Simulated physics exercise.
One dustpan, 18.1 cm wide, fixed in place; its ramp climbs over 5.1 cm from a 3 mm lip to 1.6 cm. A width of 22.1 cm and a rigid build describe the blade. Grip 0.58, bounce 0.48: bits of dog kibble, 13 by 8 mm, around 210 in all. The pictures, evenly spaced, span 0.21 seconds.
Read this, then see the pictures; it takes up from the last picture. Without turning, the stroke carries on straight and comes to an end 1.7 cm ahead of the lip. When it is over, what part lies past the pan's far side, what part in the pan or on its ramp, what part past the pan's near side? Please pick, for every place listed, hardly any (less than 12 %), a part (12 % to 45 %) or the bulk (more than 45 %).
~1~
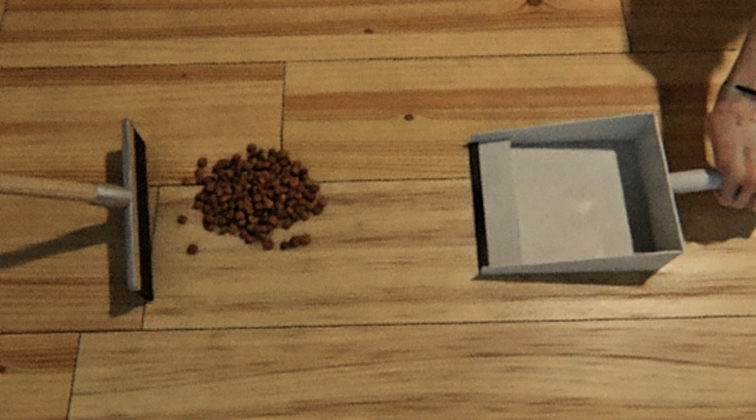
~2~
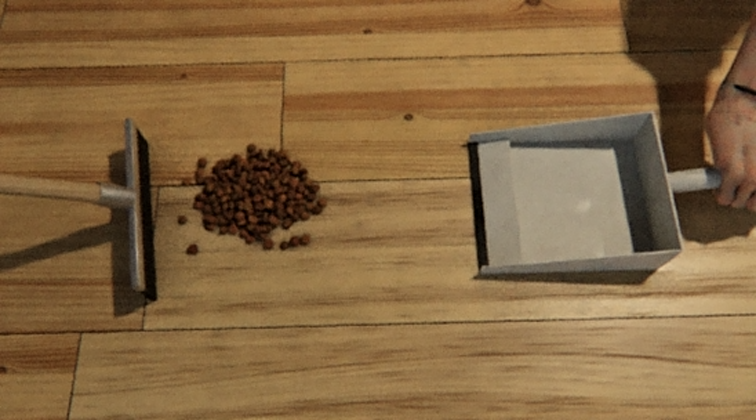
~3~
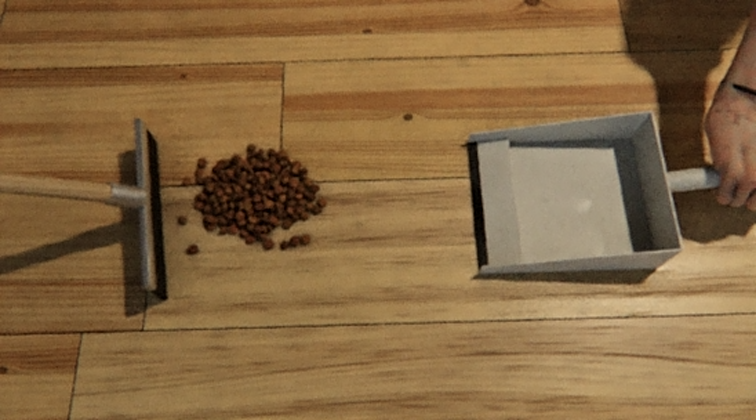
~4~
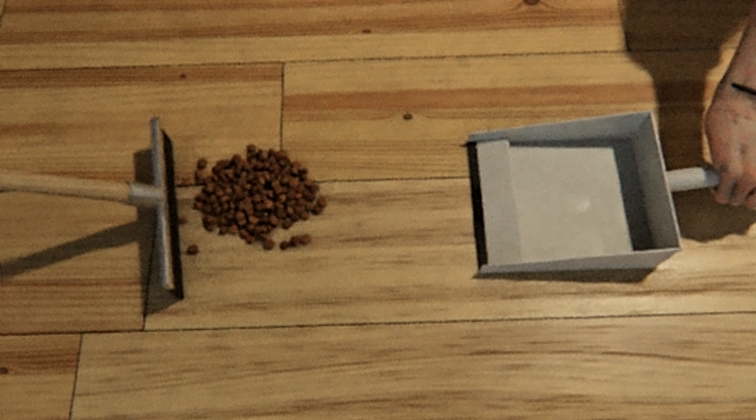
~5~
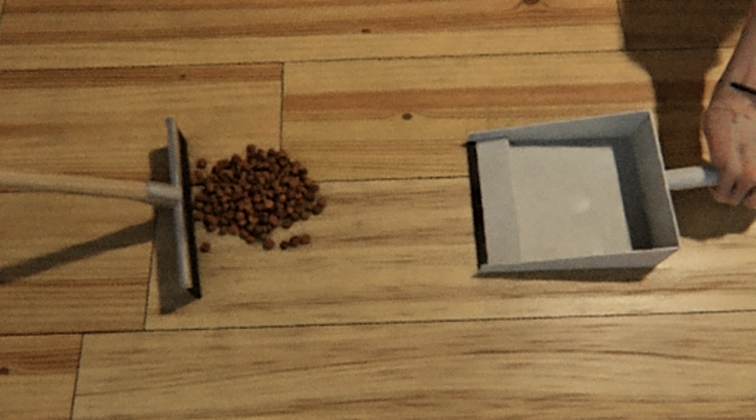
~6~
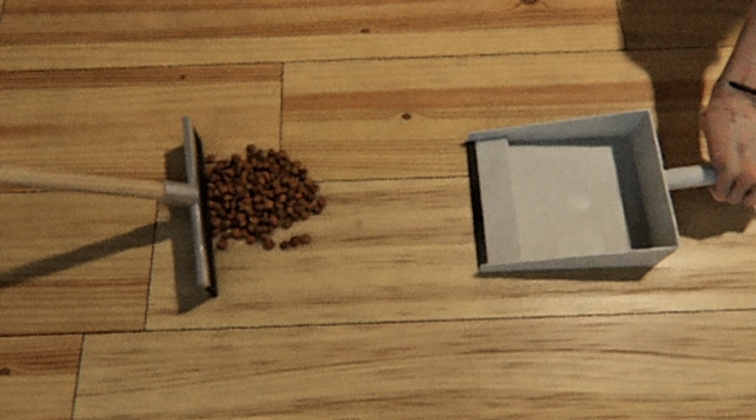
Far side: A part, pan: A part, near side: Hardly any.
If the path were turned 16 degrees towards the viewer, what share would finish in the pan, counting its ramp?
Roughly 5 percent.
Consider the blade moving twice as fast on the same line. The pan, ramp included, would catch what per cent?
Then around 30 per cent.
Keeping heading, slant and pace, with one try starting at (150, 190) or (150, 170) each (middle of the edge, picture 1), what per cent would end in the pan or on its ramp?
I'd put it near 30 per cent for the first and near 30 per cent for the second.
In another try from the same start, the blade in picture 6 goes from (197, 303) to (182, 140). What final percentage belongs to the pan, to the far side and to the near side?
Per cent by place - pan 0, far side 5, near side 15.
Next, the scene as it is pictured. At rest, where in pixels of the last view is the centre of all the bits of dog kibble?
About (461, 171).
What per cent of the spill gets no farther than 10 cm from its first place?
I'd estimate roughly 0 per cent.
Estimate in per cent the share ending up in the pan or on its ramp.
Roughly 25 %.
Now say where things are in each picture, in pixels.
In the first frame, blade from (135, 286) to (128, 126), moved 0.0 cm, 0 of the pieces shifted so far; middle of the pieces at (253, 196); pan at (576, 203).
In the second frame, blade from (139, 286) to (131, 126), moved 0.4 cm, 0 of the pieces shifted so far; middle of the pieces at (253, 196).
In the third frame, blade from (150, 286) to (141, 126), moved 1.6 cm, 0 of the pieces shifted so far; middle of the pieces at (253, 196).
In the fourth frame, blade from (168, 285) to (157, 125), moved 3.6 cm, 0 of the pieces shifted so far; middle of the pieces at (253, 196).
In the fifth frame, blade from (186, 284) to (172, 124), moved 5.6 cm, 3 of the pieces shifted so far; middle of the pieces at (253, 196).
In the sixth frame, blade from (204, 282) to (188, 123), moved 7.6 cm, 30 of the pieces shifted so far; middle of the pieces at (255, 191); pan at (572, 200).
Then, 0.30 s after the last picture, middle of the blade 19 cm from the lip; 0 % over the lip, far side 15 %, near side 0 %.
Then, 0.51 s after the last picture, middle of the blade 9 cm from the lip; 0 % over the lip, far side 20 %, near side 0 %.
Then, 0.83 s after the last picture, middle of the blade 3 cm from the lip; 25 % over the lip, far side 25 %, near side 0 %.
In the end, far side 25 %, pan 25 %, near side 0 %, in front of the lip or behind the blade 50 %.
